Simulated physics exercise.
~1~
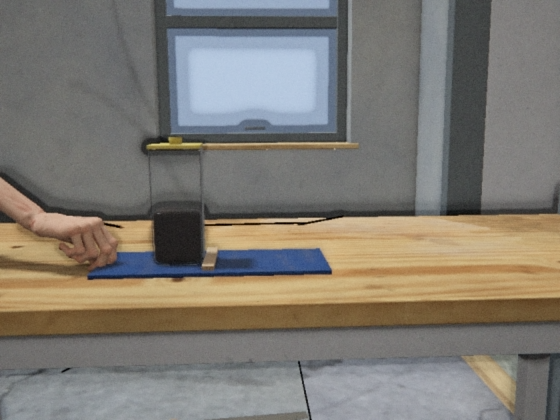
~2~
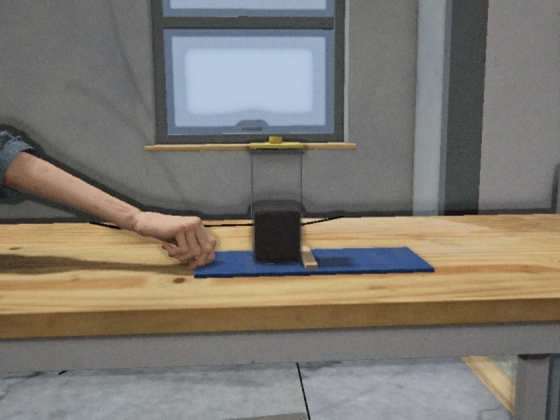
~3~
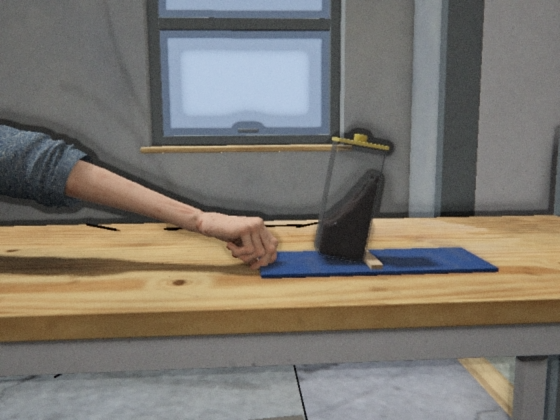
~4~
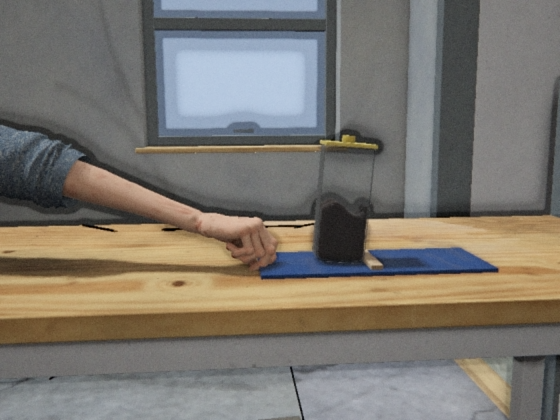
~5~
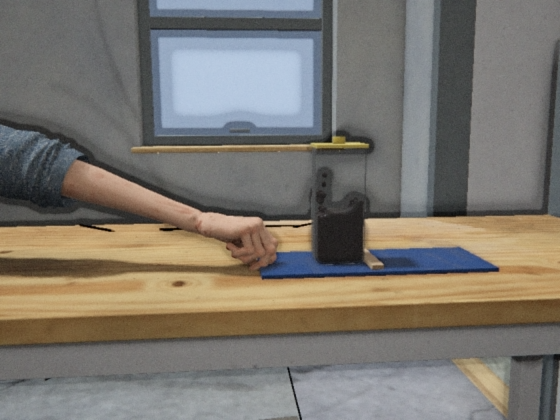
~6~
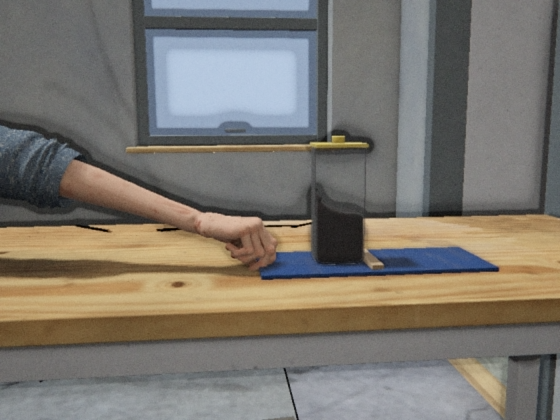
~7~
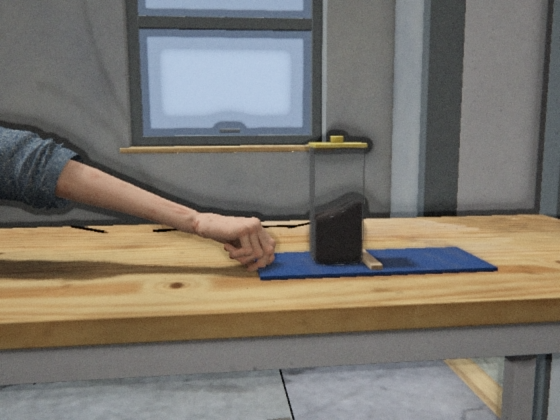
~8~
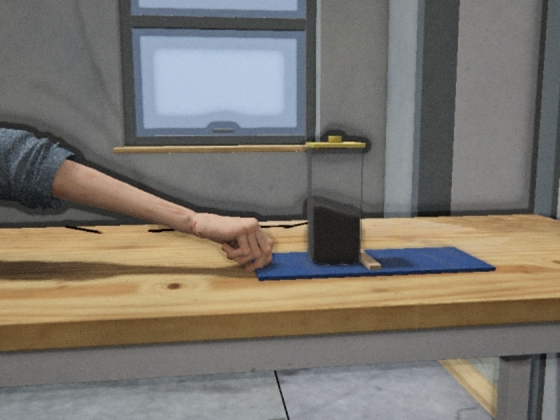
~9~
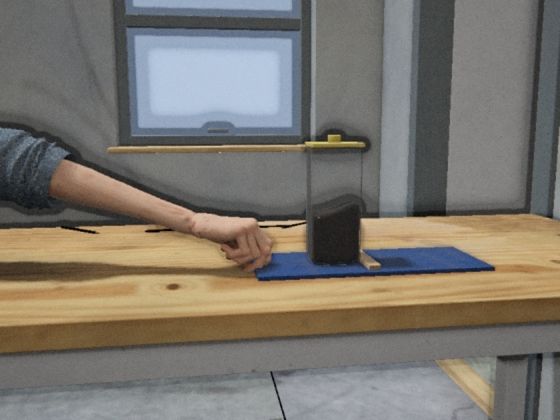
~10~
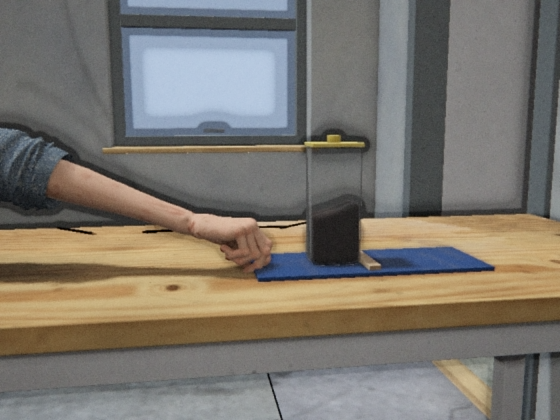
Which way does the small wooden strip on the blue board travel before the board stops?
The small wooden strip moves to the right, carried along with the blue board.
